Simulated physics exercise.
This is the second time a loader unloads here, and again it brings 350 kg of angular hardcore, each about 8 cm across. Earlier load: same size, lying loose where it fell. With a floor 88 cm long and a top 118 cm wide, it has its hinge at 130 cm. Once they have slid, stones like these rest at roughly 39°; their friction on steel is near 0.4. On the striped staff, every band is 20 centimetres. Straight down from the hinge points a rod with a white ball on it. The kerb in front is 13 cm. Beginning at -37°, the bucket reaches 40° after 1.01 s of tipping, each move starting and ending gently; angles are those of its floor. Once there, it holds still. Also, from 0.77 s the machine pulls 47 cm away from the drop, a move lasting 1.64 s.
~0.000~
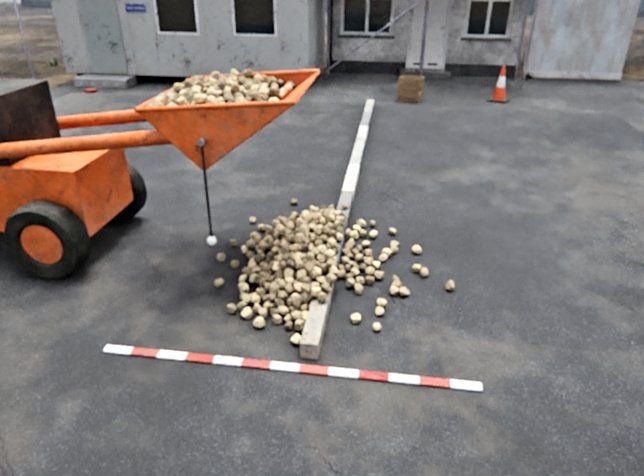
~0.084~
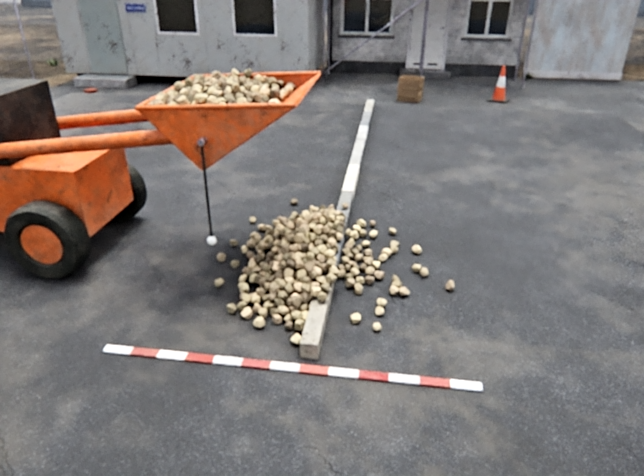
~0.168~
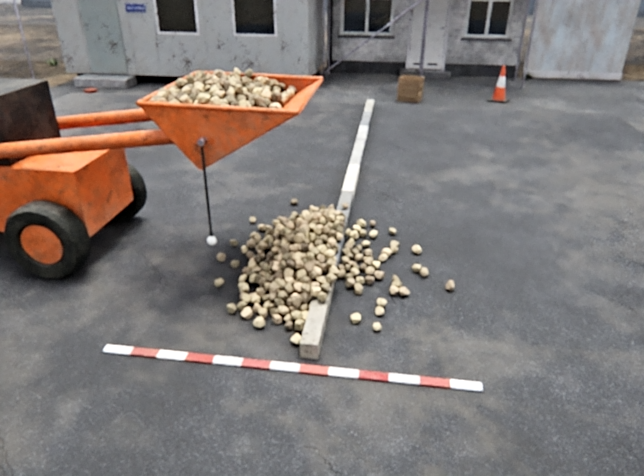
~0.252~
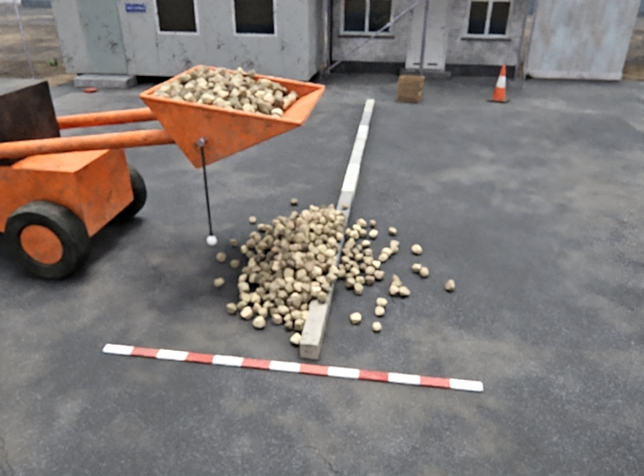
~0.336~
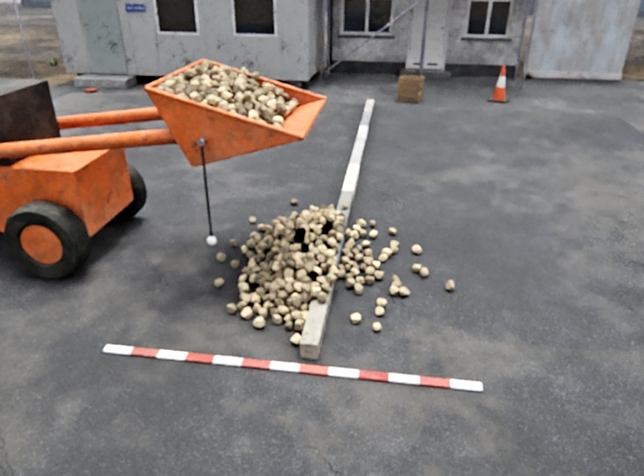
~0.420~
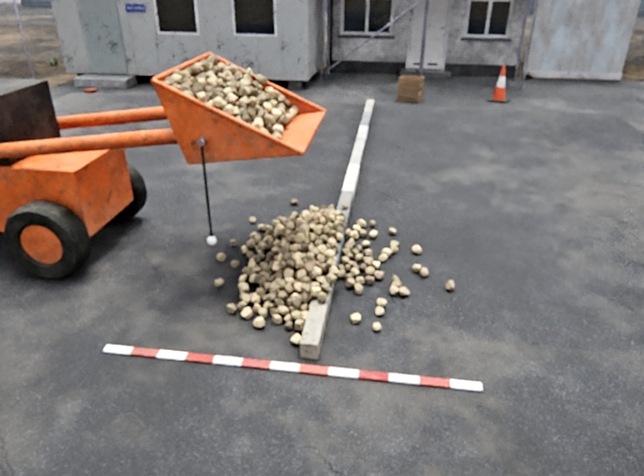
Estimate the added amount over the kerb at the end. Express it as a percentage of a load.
Roughly 38 per cent of a load.
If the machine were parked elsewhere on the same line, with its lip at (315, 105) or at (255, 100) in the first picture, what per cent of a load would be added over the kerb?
Close to 60 per cent, followed by close to 5 per cent.
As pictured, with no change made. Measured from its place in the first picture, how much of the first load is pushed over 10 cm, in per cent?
Around 10 in a hundred.
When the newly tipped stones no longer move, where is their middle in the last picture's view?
I'd put their centre close to (314, 247).
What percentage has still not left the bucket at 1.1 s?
It still holds about 70 per cent.
After 0.8 s the floor is at 28°; in per cent of one load, 100 in the bucket, 90 on this side of the kerb, 10 over the kerb; the foremost stones are at (413, 277).
After 1.1 s the floor is at 40°; in per cent of one load, 71 in the bucket, 119 on this side of the kerb, 10 over the kerb; the foremost stones are at (413, 277).
After 2.9 s the floor is at 40°; in per cent of one load, 0 in the bucket, 152 on this side of the kerb, 48 over the kerb; the foremost stones are at (449, 270).
After 5.5 s the floor is at 40°; in per cent of one load, 0 in the bucket, 152 on this side of the kerb, 48 over the kerb; the foremost stones are at (449, 270). Net gain over the kerb, 38.
